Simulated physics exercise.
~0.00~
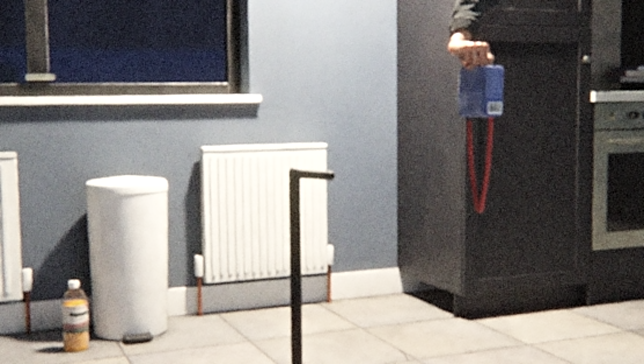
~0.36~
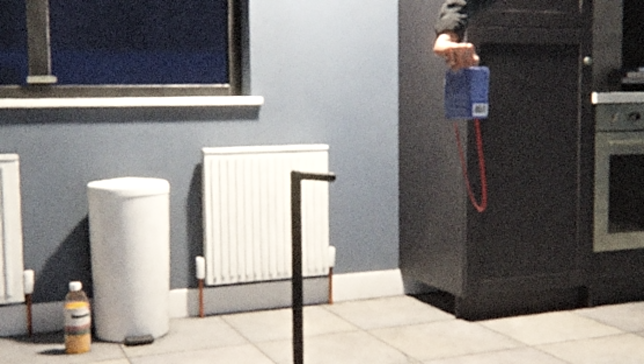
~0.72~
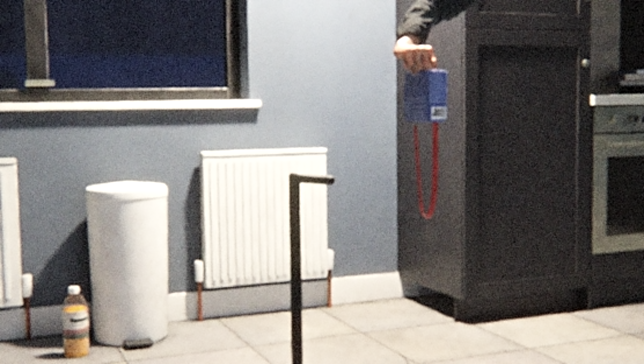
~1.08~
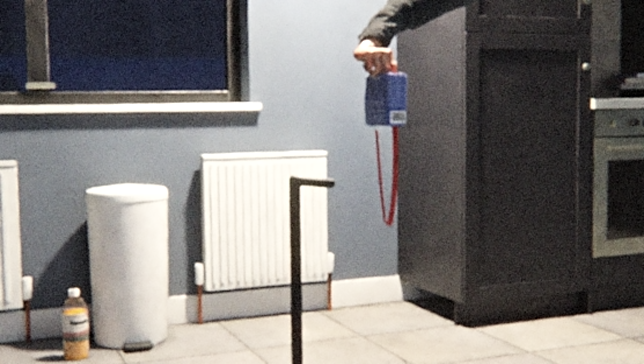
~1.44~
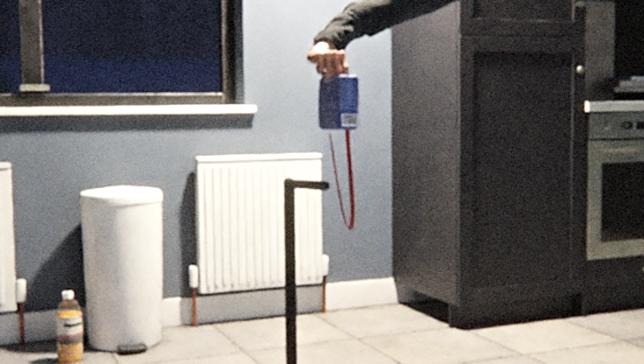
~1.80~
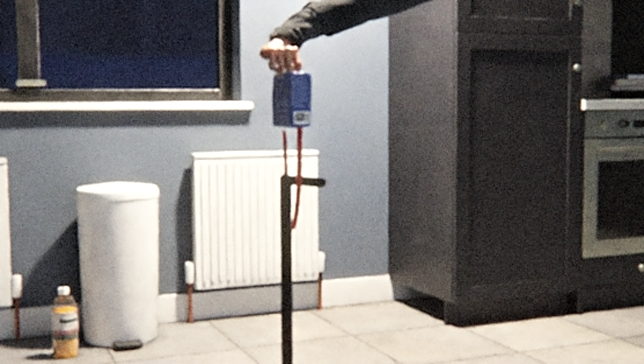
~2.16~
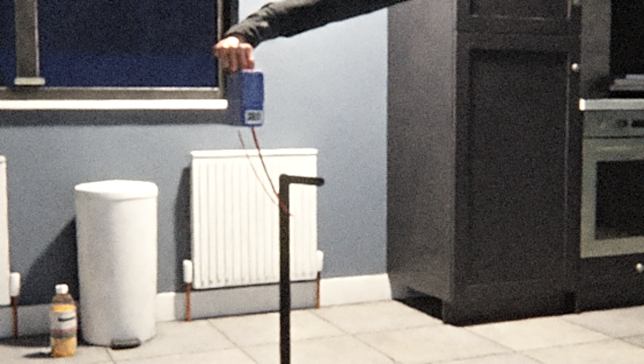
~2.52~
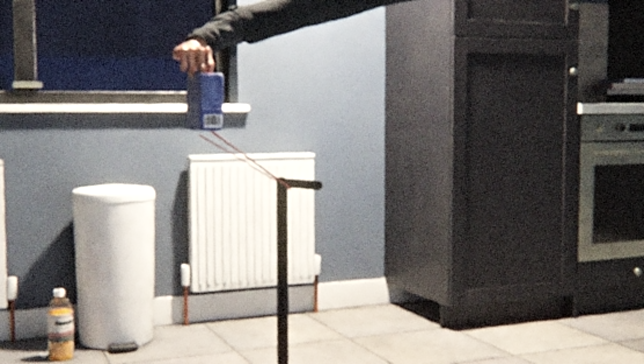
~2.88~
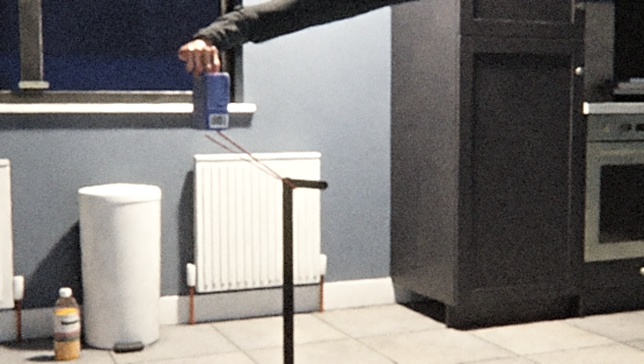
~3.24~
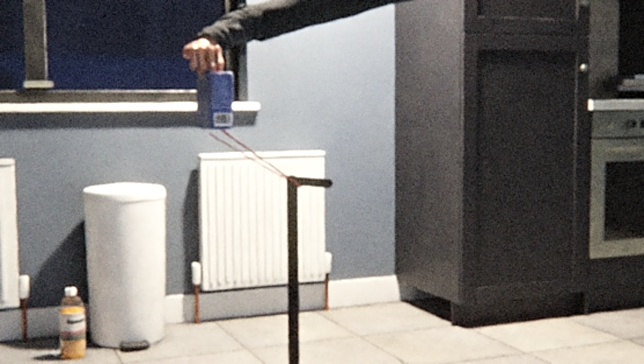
A blue pouch with a red loop dangling beneath it was carried left by an outstretched hand, past a dark cupboard and over a black hooked post, until the loop caught on the post and pulled tight, and the hand stopped.
